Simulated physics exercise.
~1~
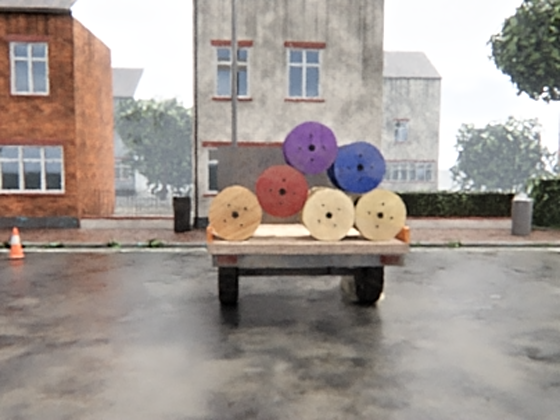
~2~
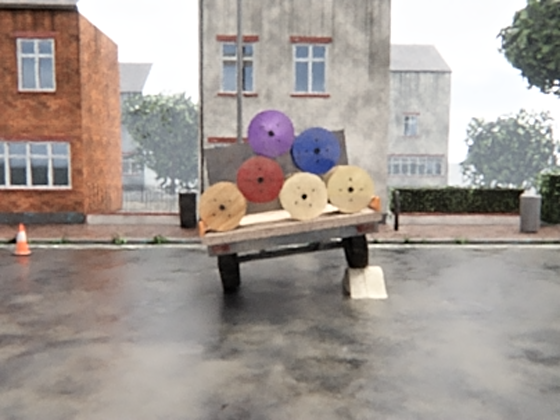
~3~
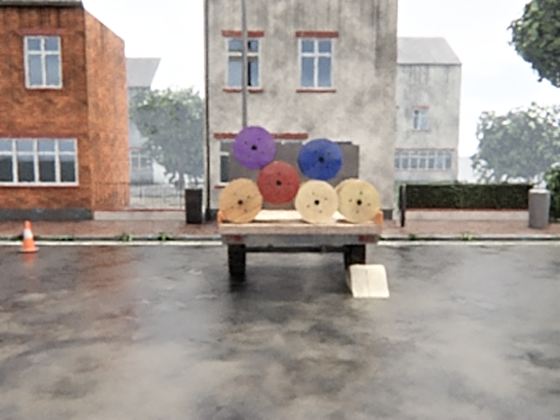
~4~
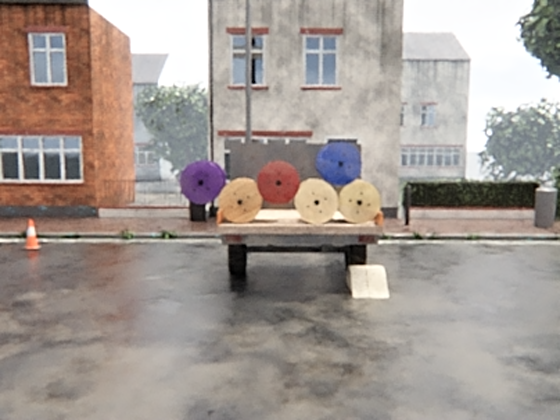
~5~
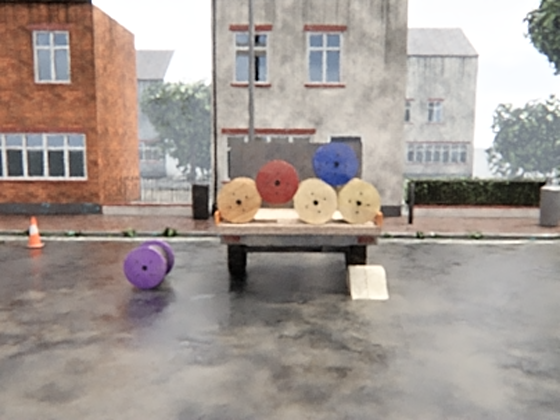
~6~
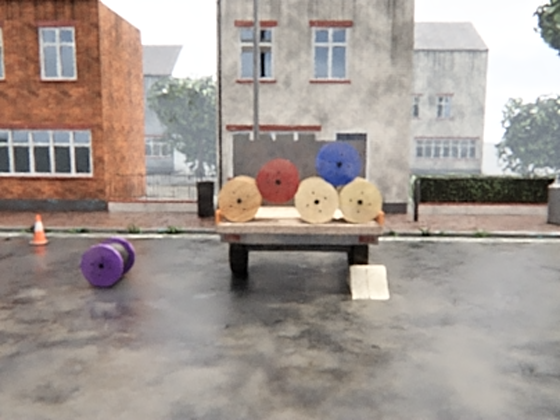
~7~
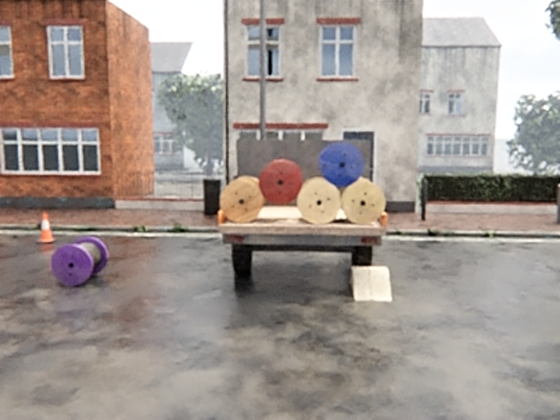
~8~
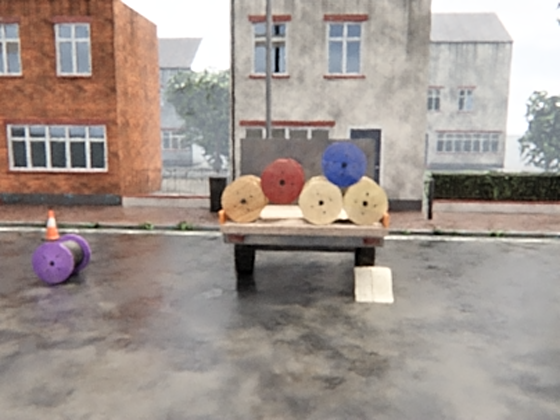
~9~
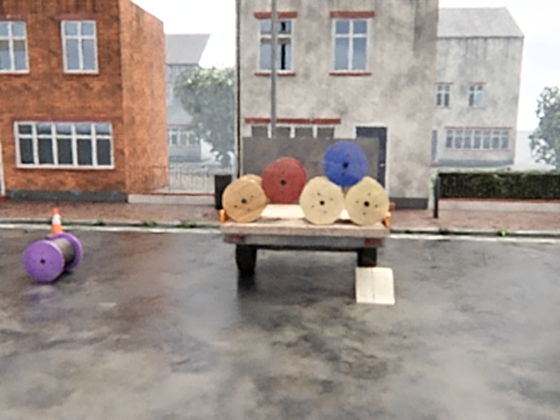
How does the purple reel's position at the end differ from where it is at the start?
At the start the purple reel sits at the top of the stack on the trailer, but at the end it is down on the road, far to the left near the orange cone.
